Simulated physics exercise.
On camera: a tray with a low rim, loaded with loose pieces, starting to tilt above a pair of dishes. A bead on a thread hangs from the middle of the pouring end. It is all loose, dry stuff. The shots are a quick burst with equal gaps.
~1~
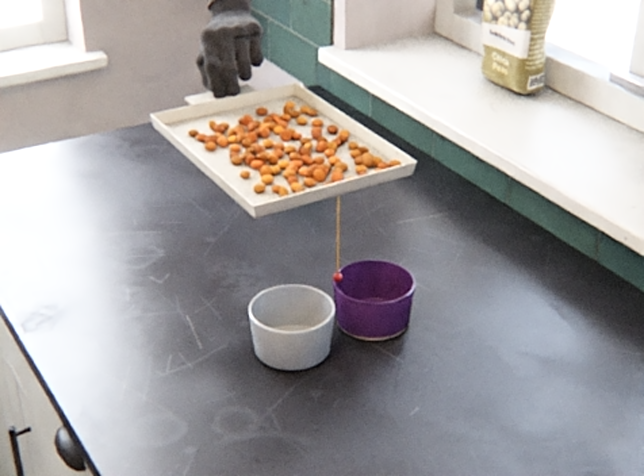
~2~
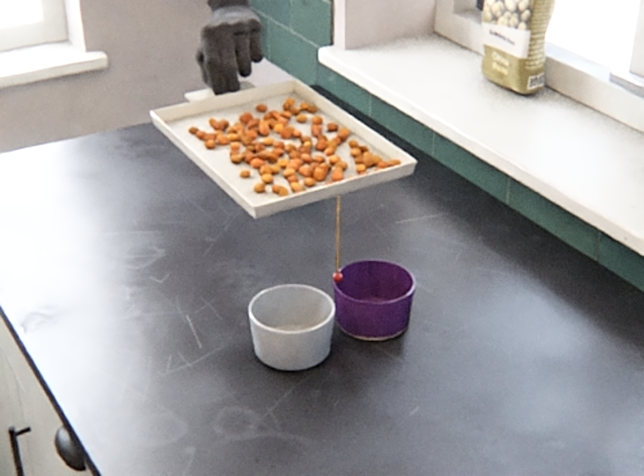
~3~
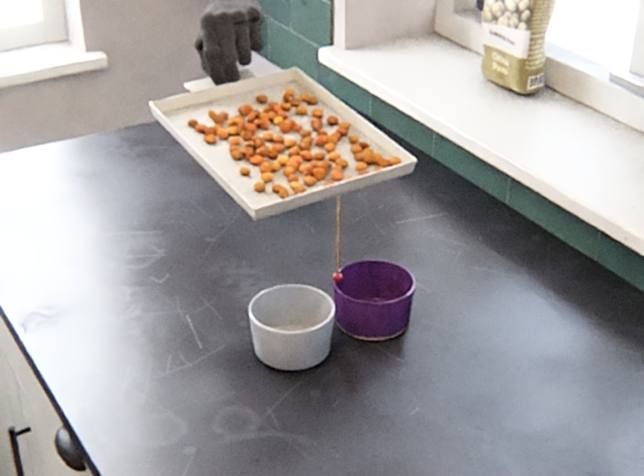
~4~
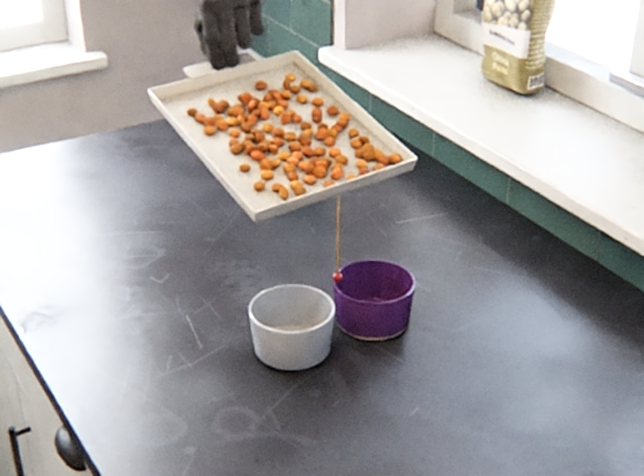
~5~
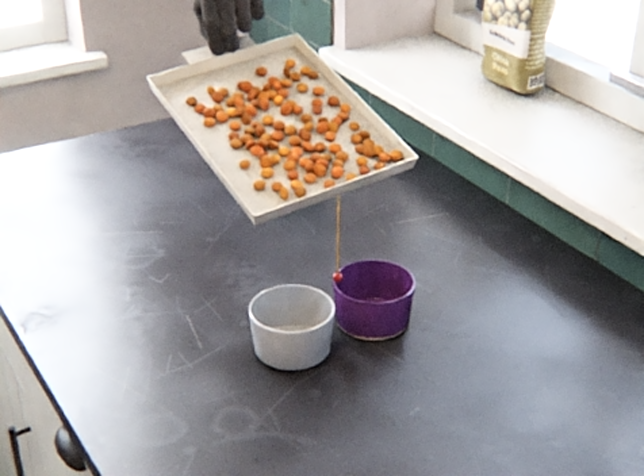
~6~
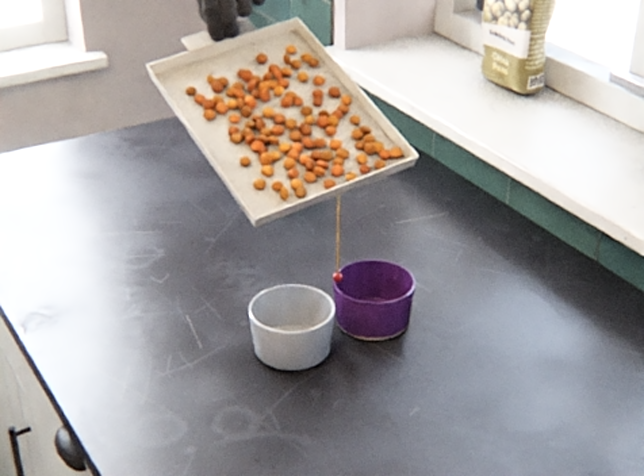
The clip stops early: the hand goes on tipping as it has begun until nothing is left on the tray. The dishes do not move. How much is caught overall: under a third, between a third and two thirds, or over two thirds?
The two hold between a third and two thirds of the load.
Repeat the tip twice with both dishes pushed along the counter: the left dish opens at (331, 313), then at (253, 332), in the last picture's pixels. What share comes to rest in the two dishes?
In turn 40 and 70 in a hundred.
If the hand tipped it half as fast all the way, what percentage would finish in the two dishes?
Roughly 50 in a hundred.
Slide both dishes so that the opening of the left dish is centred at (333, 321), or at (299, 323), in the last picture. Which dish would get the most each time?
The first try: Left. The second: The left-hand dish.
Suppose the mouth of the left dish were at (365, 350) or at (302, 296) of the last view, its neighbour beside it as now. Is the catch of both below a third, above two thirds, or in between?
At the first place under a third, at the second less than a third.
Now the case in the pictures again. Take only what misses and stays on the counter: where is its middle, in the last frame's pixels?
Close to (312, 414).
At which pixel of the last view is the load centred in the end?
At about (293, 364).
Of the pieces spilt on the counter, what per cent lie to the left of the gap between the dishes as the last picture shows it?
Some 60 per cent.
Soon, tray tipped steeply; nearly all on the tray; a small part in the air.
A while on, tray tipped past a quarter turn; a small part on the tray; about a quarter in the left dish; about a third outside both; about a quarter in the air.
Towards the end, tray tipped past a quarter turn; about half in the left dish; about half outside both.
Finally, tray tipped past a quarter turn; about half in the left dish; none in the right dish; about half outside both.
